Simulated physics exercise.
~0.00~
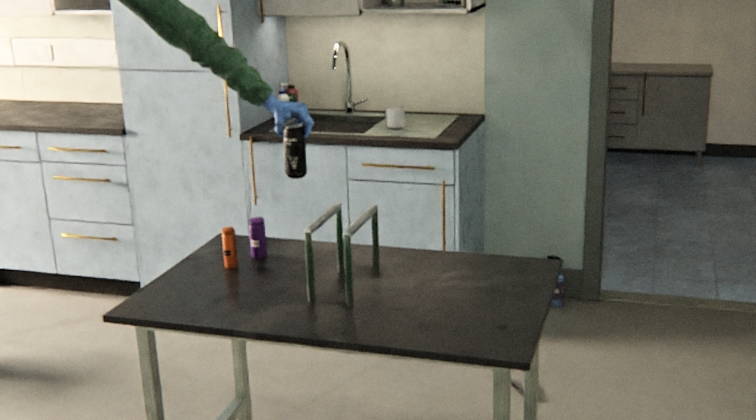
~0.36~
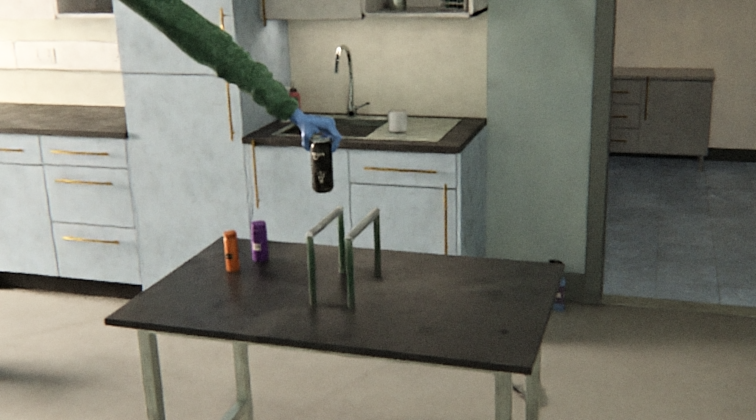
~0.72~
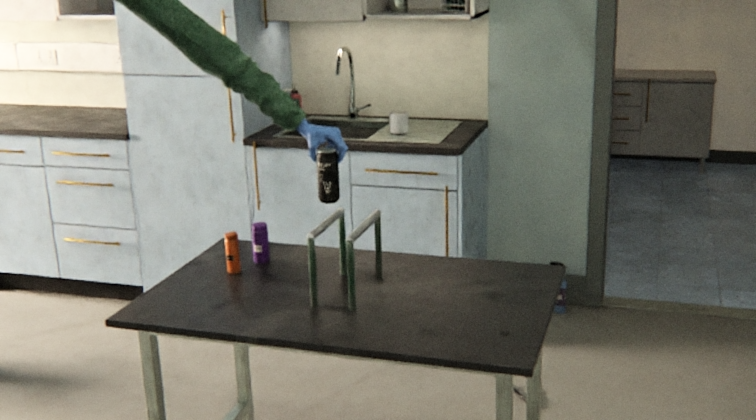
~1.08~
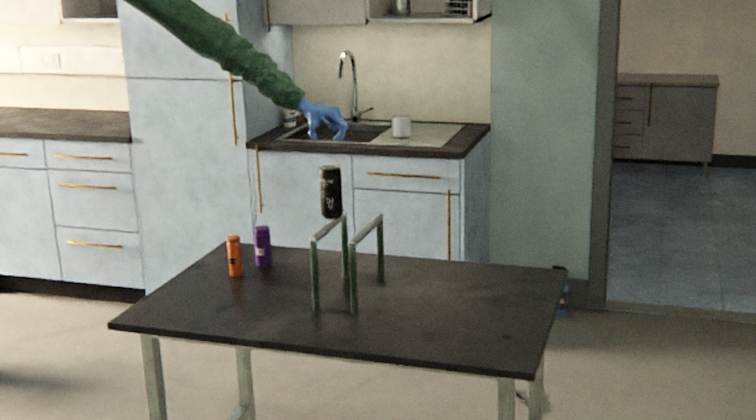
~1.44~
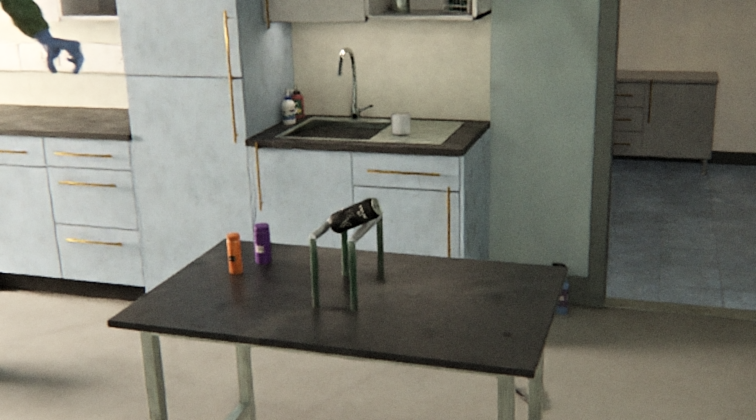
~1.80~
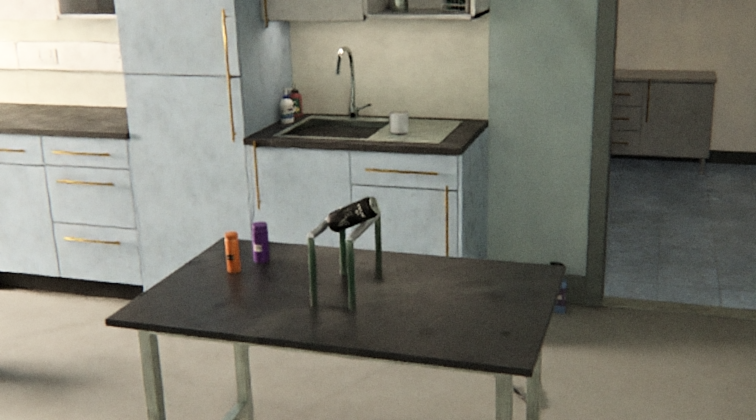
The video shows a gloved hand in a green sleeve carrying a black can rightward over two metal supports on a dark table, near an orange and a purple shaker. It lets go and withdraws, and the can drops, tips over and ends lying on its side across the supports.
